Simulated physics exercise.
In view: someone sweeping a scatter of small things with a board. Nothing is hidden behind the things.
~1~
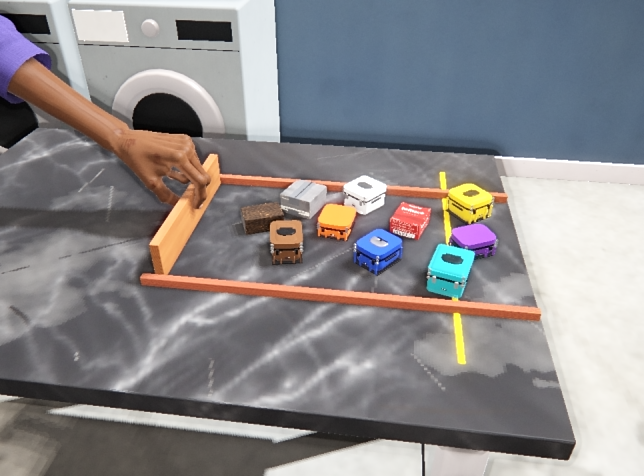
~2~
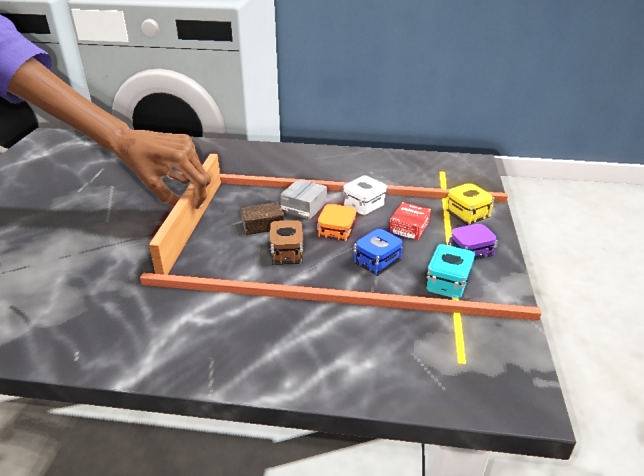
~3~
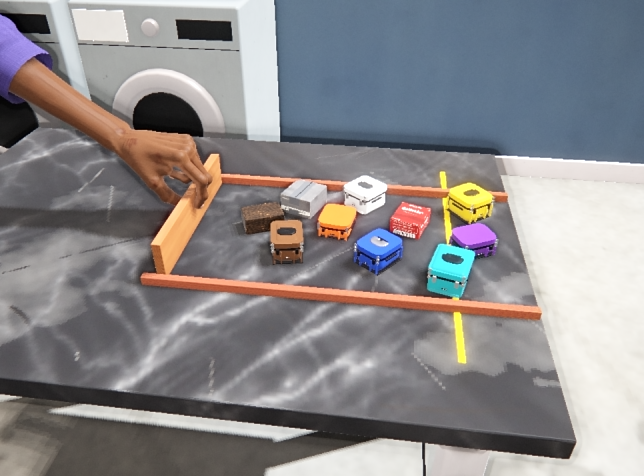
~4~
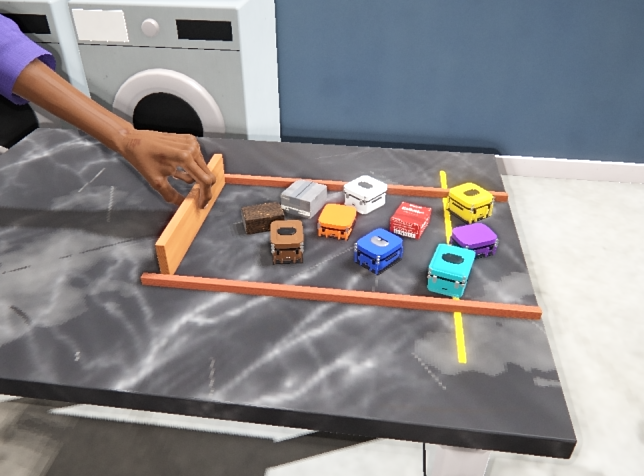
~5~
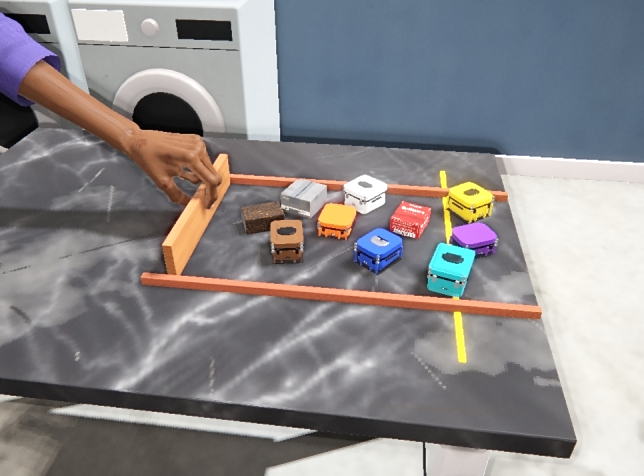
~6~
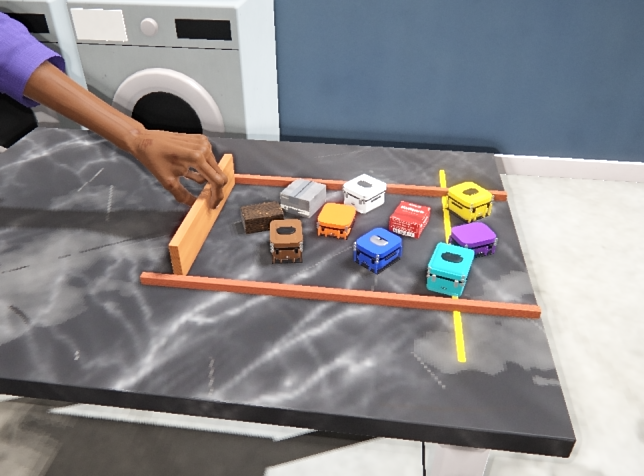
A hand slides an orange board slightly right toward colourful little cases that stay still.
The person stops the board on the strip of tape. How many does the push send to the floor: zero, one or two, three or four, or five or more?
The number that fall off is three or four.
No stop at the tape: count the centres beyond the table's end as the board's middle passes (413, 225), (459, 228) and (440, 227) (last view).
Past the end: 0, 3 and 3.
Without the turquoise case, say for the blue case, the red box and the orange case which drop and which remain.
The blue case holds on, the red box drops off, the orange case holds on.
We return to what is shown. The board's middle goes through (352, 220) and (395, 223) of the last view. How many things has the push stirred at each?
First 7, then 10.
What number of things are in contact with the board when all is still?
It touches 3.
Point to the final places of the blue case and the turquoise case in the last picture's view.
About (507, 257), and the other about (495, 282).
A little later, none off yet; yellow case at rest near (469, 202); purple case at rest near (472, 241); turquoise case at rest near (450, 270).
Next, none off yet; yellow case moving near (475, 201); purple case at rest near (474, 242); turquoise case moving near (454, 271).
When it is over, the number that fall off is three or four; down, red box, purple case and yellow case.
